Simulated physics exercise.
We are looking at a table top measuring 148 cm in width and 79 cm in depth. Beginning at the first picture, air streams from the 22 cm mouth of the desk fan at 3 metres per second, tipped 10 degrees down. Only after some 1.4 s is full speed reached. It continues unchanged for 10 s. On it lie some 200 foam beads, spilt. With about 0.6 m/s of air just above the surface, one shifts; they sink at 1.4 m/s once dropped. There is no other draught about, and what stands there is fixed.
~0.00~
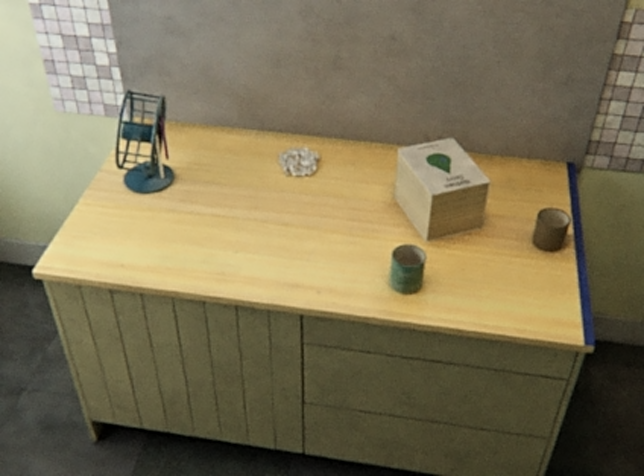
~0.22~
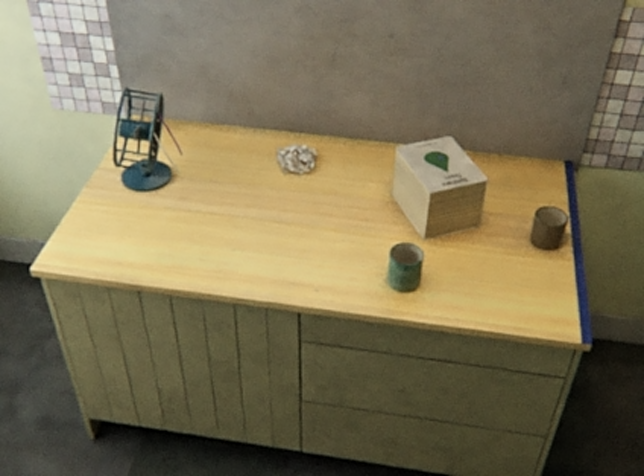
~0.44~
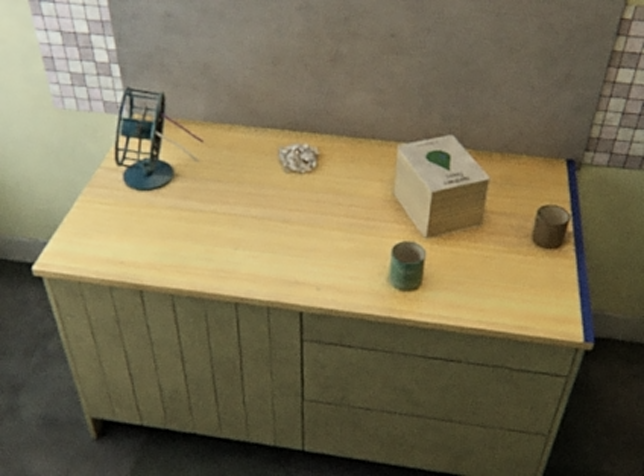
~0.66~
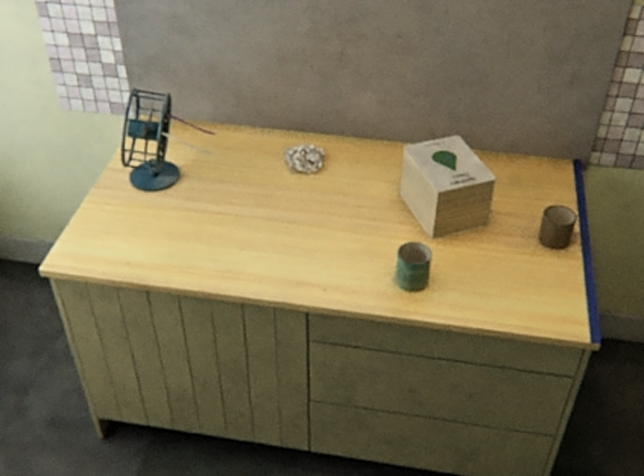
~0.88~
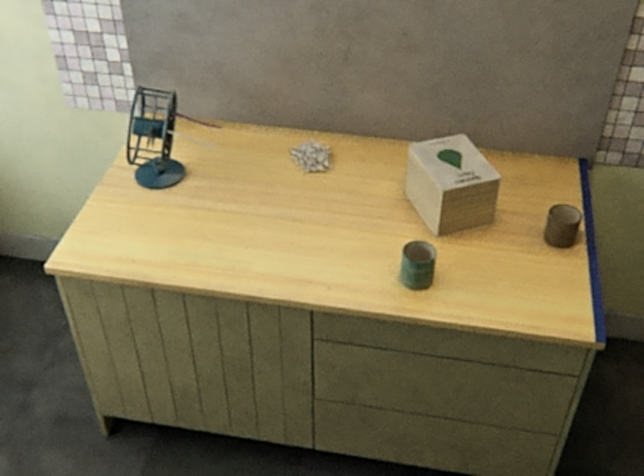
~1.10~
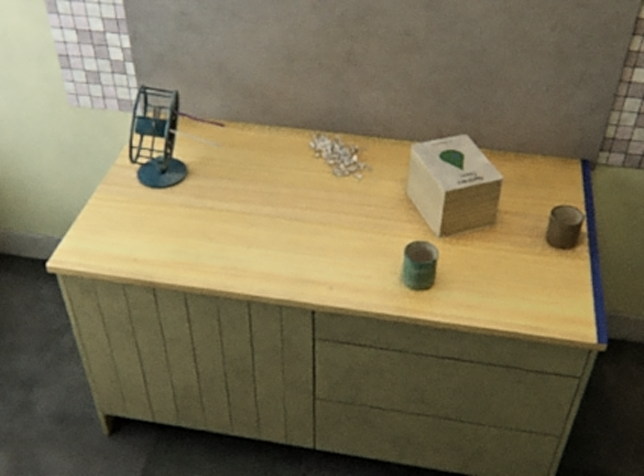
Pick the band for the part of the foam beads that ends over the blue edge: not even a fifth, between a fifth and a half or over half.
Over half.
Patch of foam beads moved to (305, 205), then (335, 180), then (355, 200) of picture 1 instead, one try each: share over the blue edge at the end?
In turn about 0 %, 80 %, 20 %.
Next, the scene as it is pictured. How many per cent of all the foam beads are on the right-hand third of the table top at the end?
I'd put it at about 0 percent.
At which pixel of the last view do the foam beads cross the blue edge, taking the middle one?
At about (590, 170).
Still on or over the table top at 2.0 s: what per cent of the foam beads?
I'd say some 15 % at that moment.
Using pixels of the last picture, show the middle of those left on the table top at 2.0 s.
Near (502, 151).
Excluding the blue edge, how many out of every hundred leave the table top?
The figure is near 0 %.
After 2.0 s, 58 % are on the move or not yet settled, 82 % are over the blue edge; the middle of those still in play is near (538, 155).
After 3.2 s, 0 % are on the move or not yet settled, 99 % are over the blue edge.
After 5.5 s, 0 % are on the move or not yet settled, 100 % are over the blue edge.
After 10.0 s, at the end, 100 % are over the blue edge.
